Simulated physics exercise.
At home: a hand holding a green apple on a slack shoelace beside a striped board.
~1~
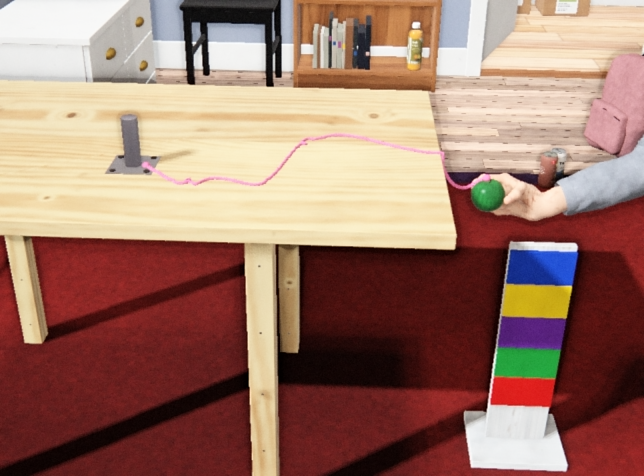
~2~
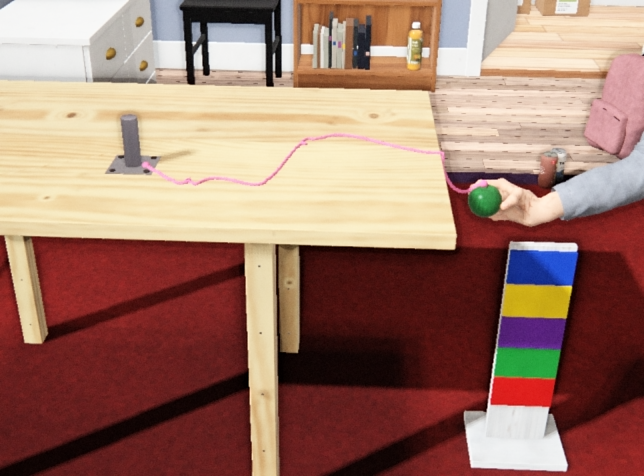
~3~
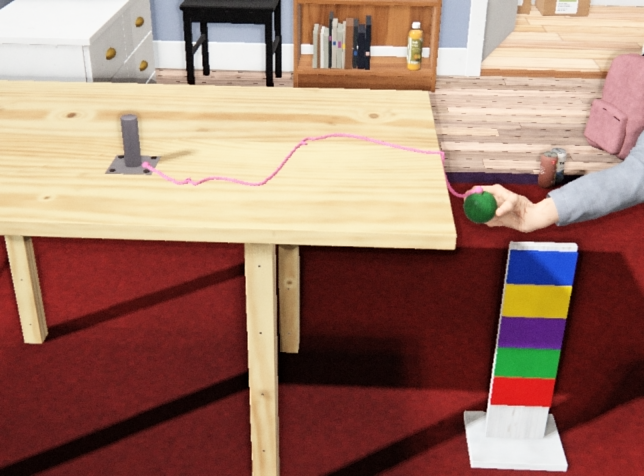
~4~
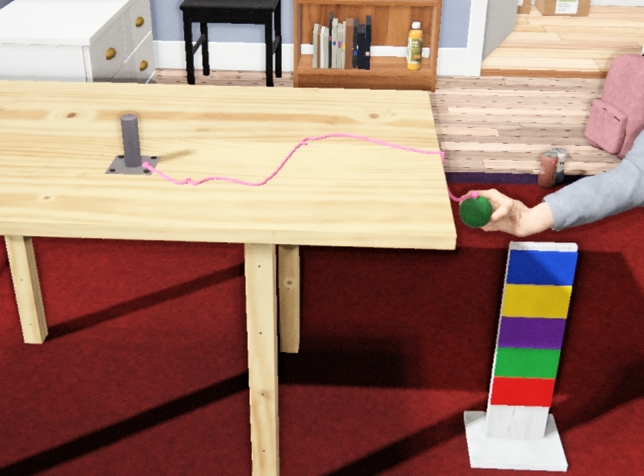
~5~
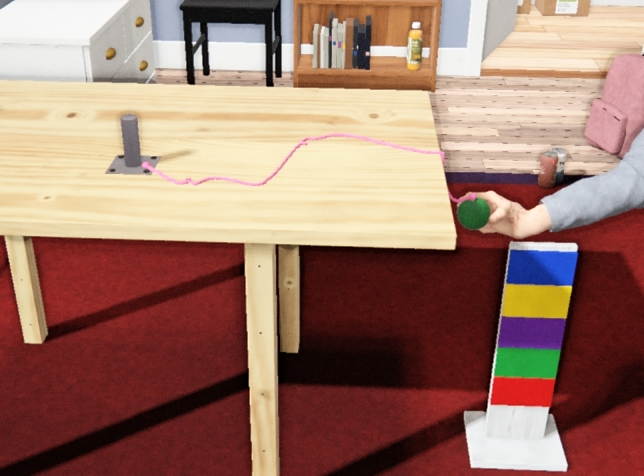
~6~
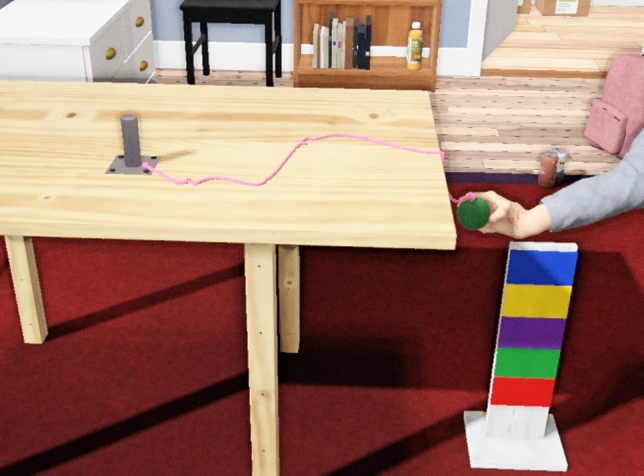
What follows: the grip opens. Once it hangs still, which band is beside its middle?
The green one.
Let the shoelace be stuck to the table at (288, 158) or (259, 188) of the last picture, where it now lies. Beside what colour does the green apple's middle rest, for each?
In that order: Yellow; purple.
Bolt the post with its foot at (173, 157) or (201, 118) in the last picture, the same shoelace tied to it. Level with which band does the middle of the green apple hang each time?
In that order: Red; red.
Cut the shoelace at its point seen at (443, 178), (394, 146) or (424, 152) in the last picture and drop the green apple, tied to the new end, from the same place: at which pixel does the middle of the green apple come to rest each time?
Near (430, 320), (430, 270) and (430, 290).
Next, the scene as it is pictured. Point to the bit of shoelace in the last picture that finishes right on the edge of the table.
At (308, 139), roughly.
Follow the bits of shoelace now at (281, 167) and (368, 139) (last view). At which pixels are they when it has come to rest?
About (355, 168), and the other about (438, 236).
Early on, apple near (443, 343); level with purple.
Midway, apple near (413, 372); level with green.
Finally, apple near (425, 376); level with green. The shoelace holds its middle at green.
